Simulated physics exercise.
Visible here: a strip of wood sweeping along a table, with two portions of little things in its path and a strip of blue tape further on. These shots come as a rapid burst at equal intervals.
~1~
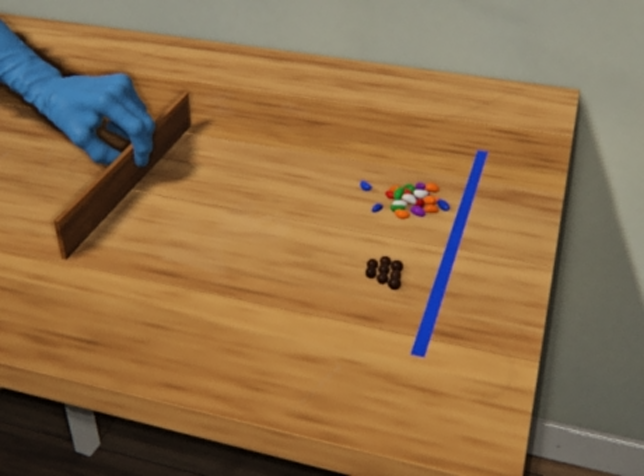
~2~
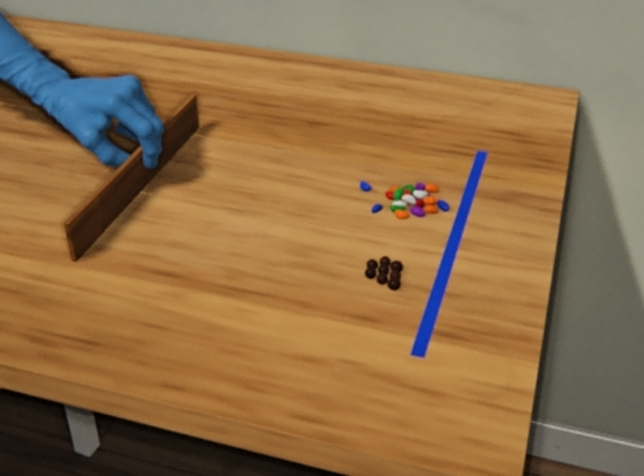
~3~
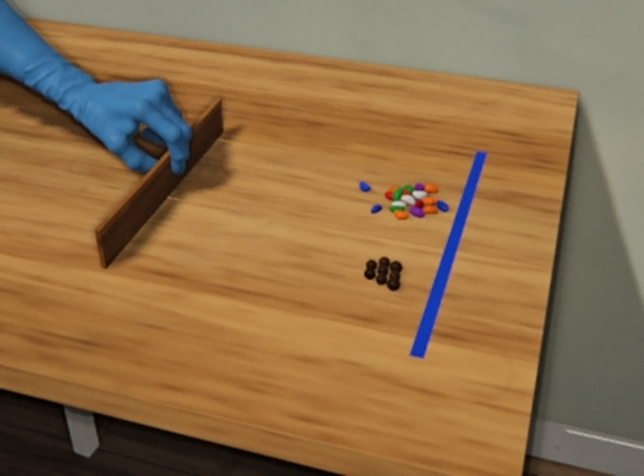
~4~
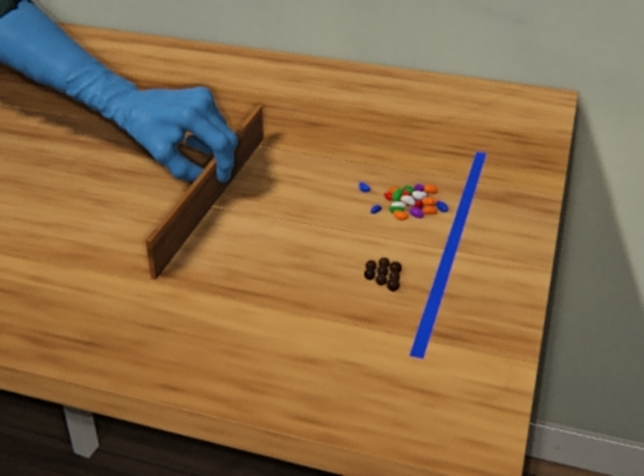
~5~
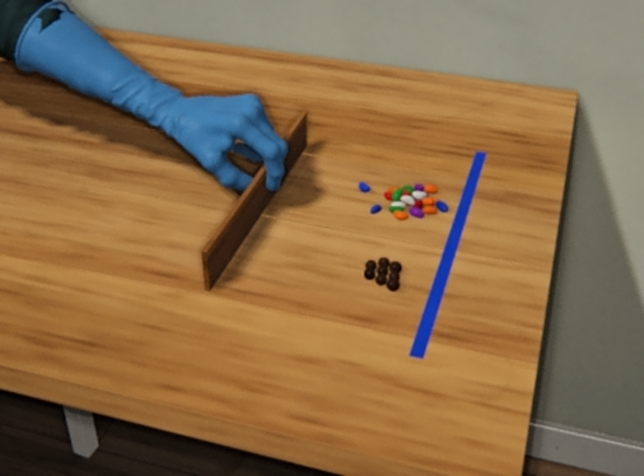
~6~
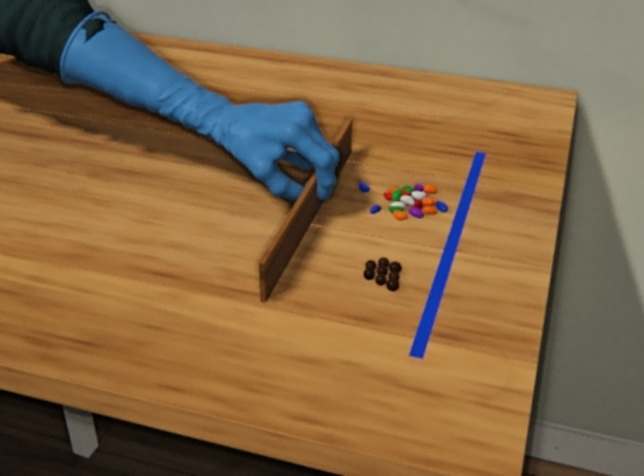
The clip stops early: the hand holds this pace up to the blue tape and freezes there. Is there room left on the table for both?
One by one: The front handful partly goes over, the back handful partly goes over.
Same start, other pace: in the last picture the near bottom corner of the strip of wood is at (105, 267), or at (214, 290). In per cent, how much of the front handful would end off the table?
First pace 0 %, second pace 100 %.
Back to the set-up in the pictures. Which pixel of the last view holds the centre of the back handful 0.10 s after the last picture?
(434, 205), give or take.
Then, 0.10 s later than the last frame, strip of wood still moving, near (404, 196); front handful all on the table, its front near (406, 293); back handful all on the table, its front near (459, 211).
Then, 0.21 s later than the last frame, strip of wood stopped at the blue tape; front handful all on the table, its front near (533, 303); back handful all on the table, its front near (579, 277).
Then, 0.49 s later than the last frame, strip of wood stopped at the blue tape; front handful every one over the edge; back handful almost all over the edge.
When it is over, strip of wood stopped at the blue tape; front handful every one over the edge; back handful almost all over the edge.
